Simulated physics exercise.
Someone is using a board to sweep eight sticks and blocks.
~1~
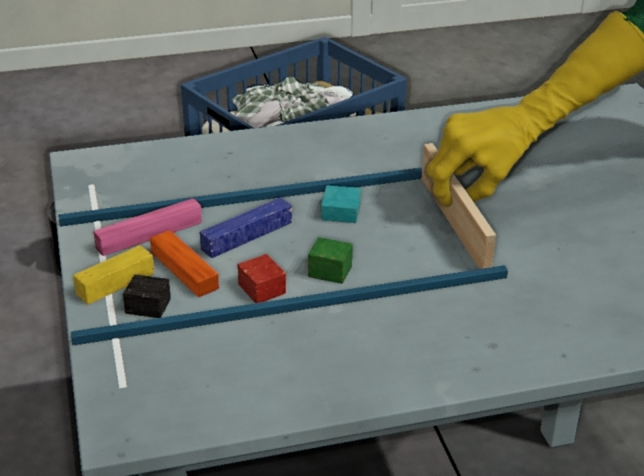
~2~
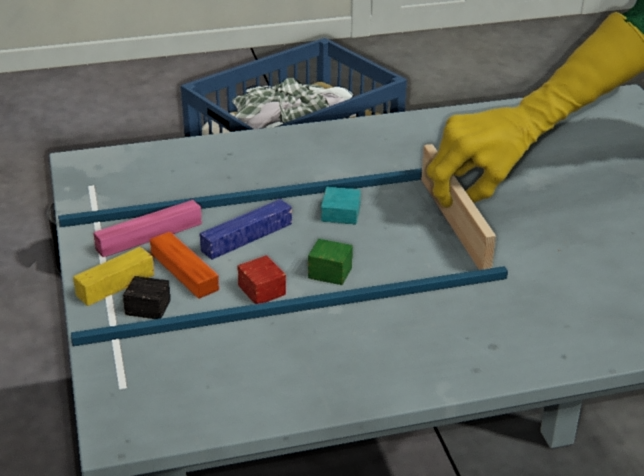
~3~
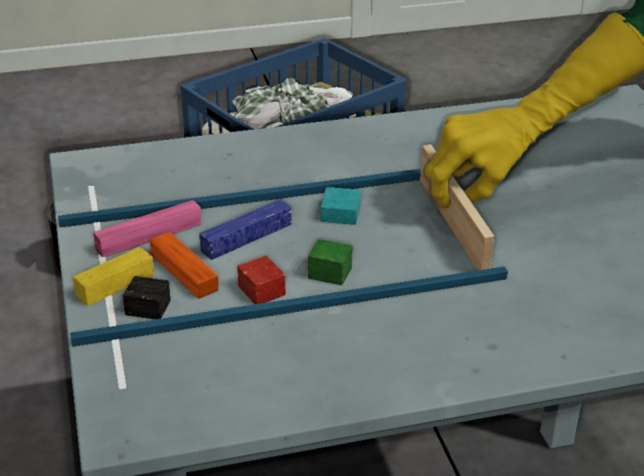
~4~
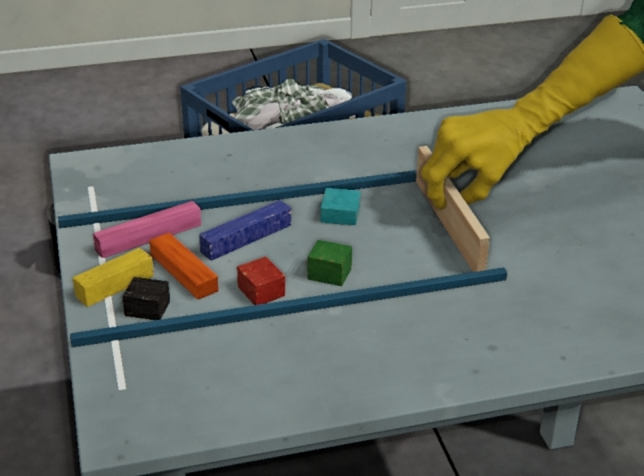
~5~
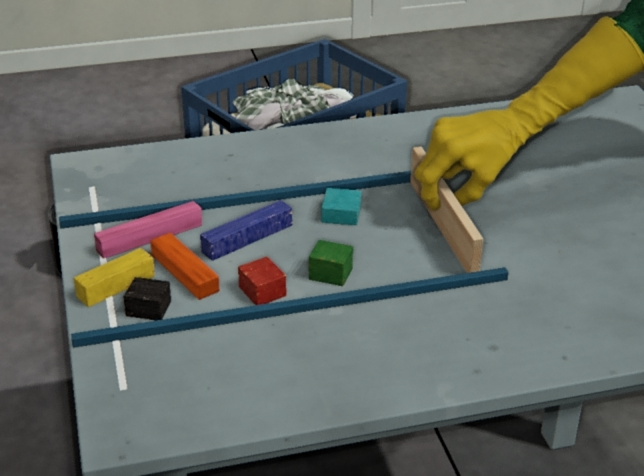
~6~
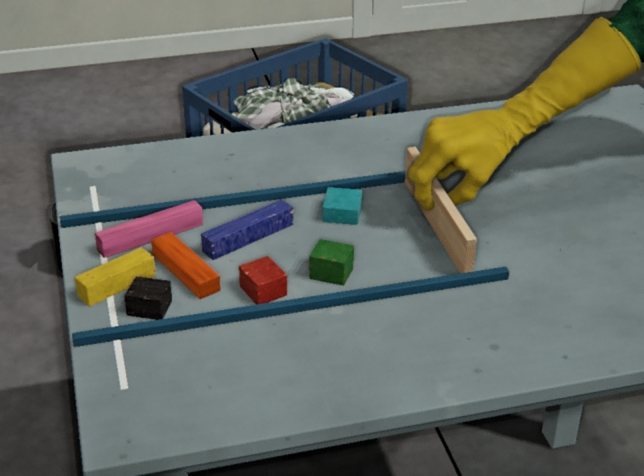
A yellow-gloved hand held a wooden board upright on a gray table and slid it slightly left between two blue rails, while the eight colorful sticks and blocks stayed practically still.
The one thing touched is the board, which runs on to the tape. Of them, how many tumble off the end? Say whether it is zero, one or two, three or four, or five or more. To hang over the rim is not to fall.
I would say five or more.
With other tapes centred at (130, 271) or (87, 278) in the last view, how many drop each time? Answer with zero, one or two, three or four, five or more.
First tape: Either three or four; second tape: At least five.
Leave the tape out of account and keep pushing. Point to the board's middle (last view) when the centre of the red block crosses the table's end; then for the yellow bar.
I'd put it close to (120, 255), and close to (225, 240) for the other one.
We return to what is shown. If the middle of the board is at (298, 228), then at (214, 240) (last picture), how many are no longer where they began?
That gives 6 for the first and 8 for the second.
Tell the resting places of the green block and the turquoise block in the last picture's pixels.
You'll find the green block at roughly (92, 303) and the turquoise block at roughly (83, 243).
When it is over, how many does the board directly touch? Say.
Number in contact with it: 2.
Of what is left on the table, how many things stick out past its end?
0 overhanging.
Early on, none off yet; yellow bar at rest near (116, 276); black block at rest near (149, 298); pink stick at rest near (150, 228).
A while later, none off yet; yellow bar travelled a little near (88, 295); black block at rest near (146, 300); pink stick moving near (144, 226).
Further along, one off so far; yellow bar down on the floor; black block travelled well along near (67, 316); pink stick travelled about its own width near (72, 238).
Finally, the number that fall off is five or more; lost, blue bar, red block, orange stick, pink stick, black block and yellow bar.
